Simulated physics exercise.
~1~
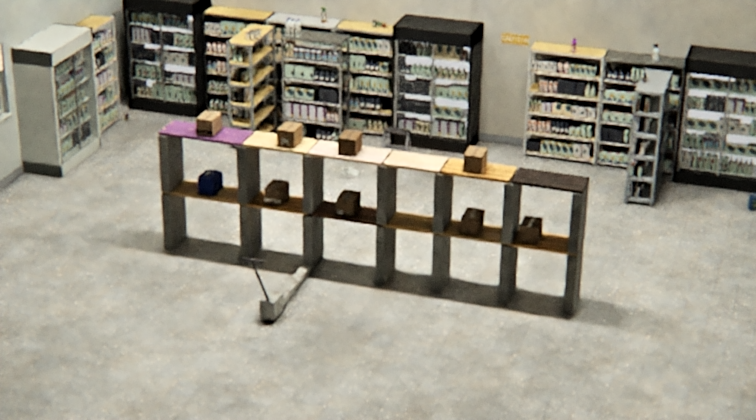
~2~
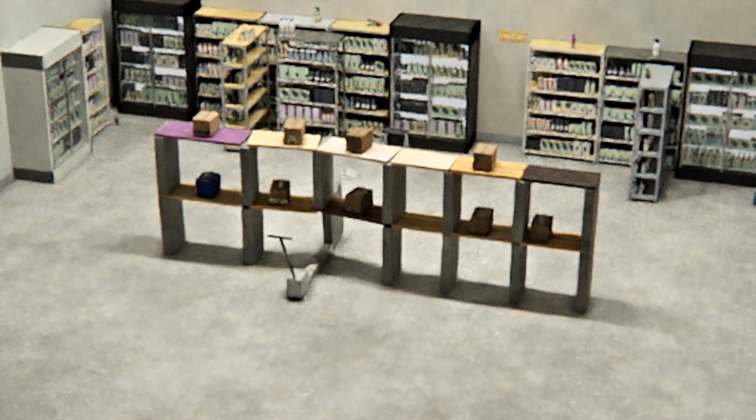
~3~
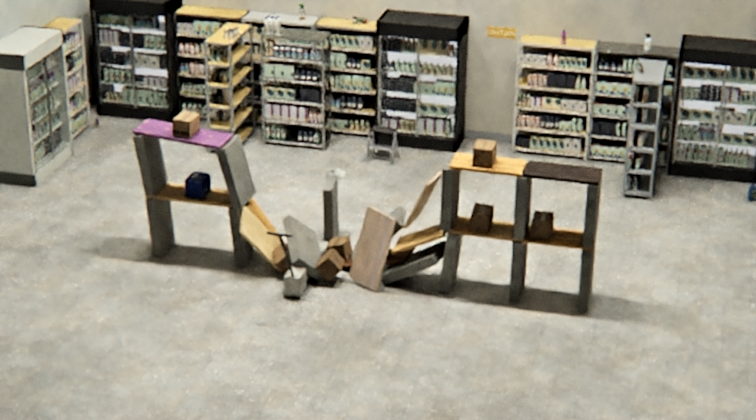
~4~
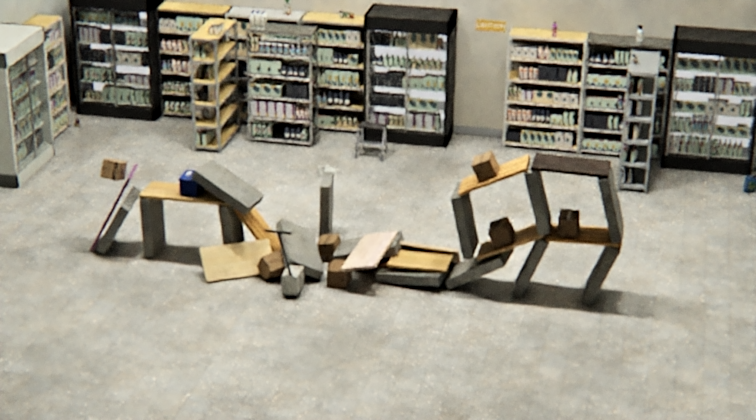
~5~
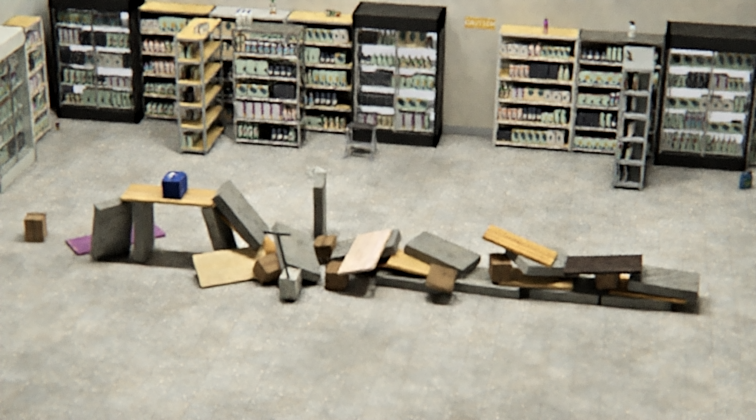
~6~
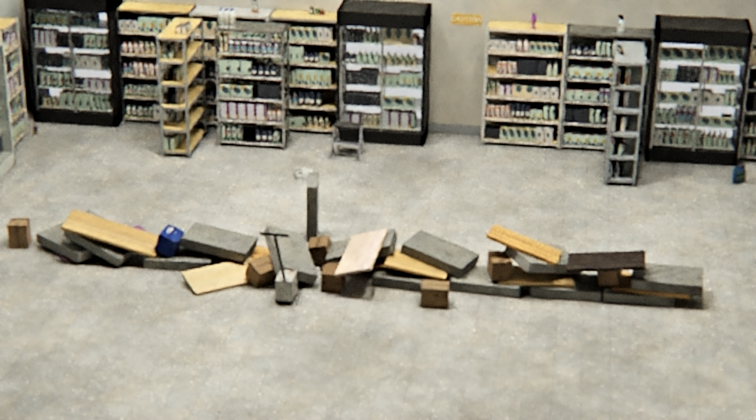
In a shop, a jack knocks into a two-tier board shelf, which collapses almost entirely.
